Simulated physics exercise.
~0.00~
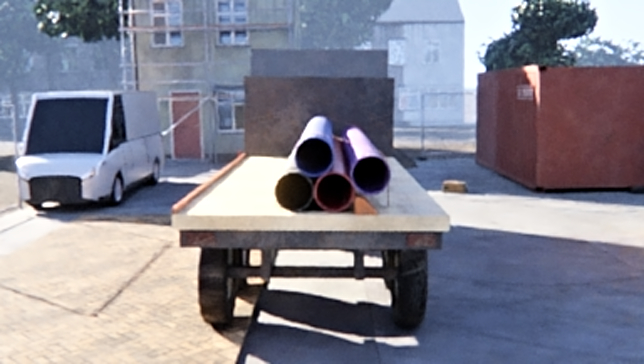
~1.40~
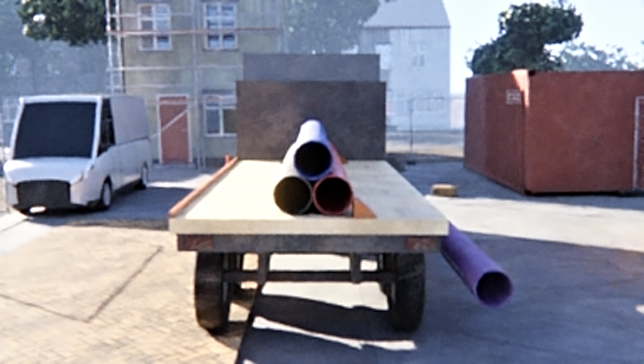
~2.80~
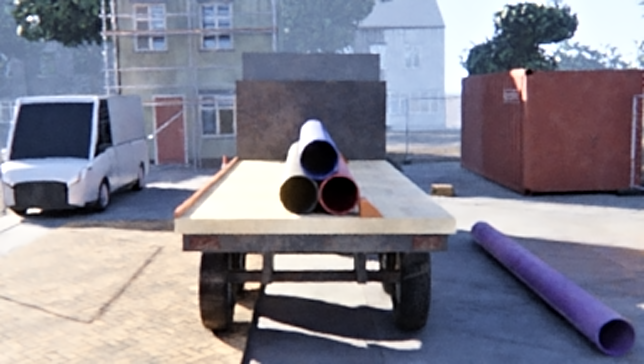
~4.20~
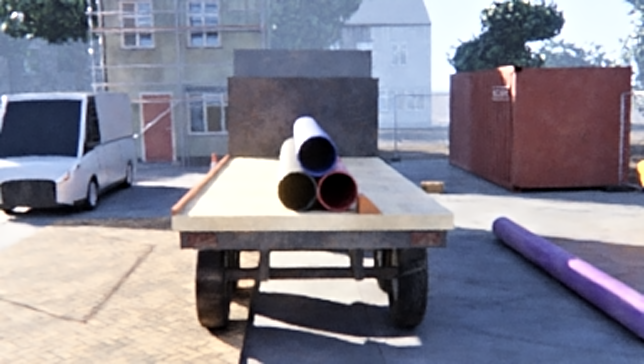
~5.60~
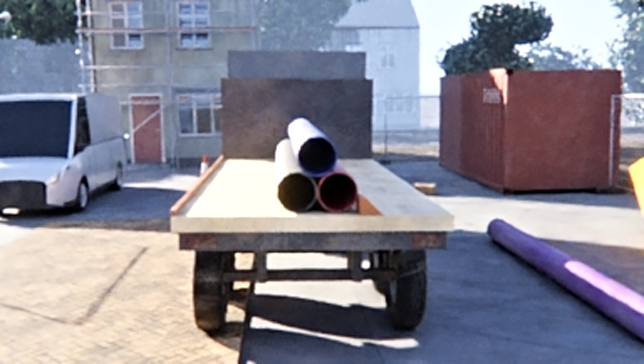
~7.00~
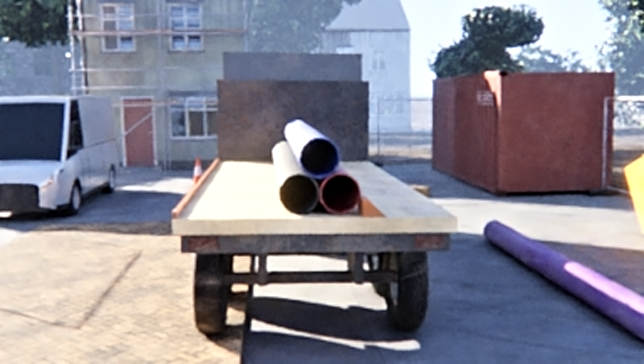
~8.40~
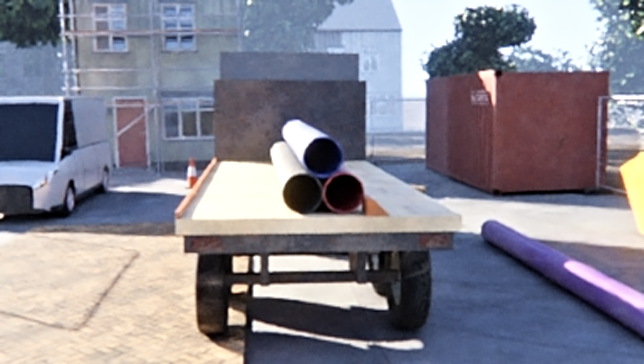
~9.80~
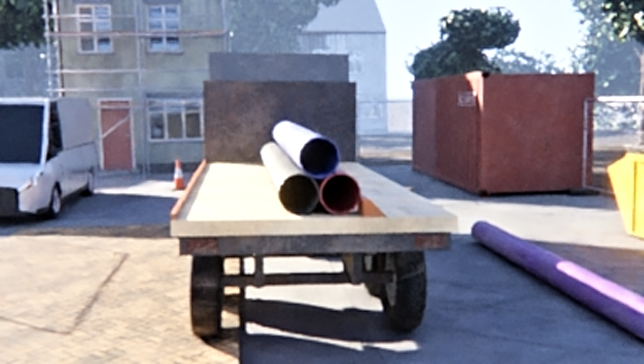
Purple pipe rolling off the right side of a parked flatbed and coming to rest on the ground, three others staying stacked.
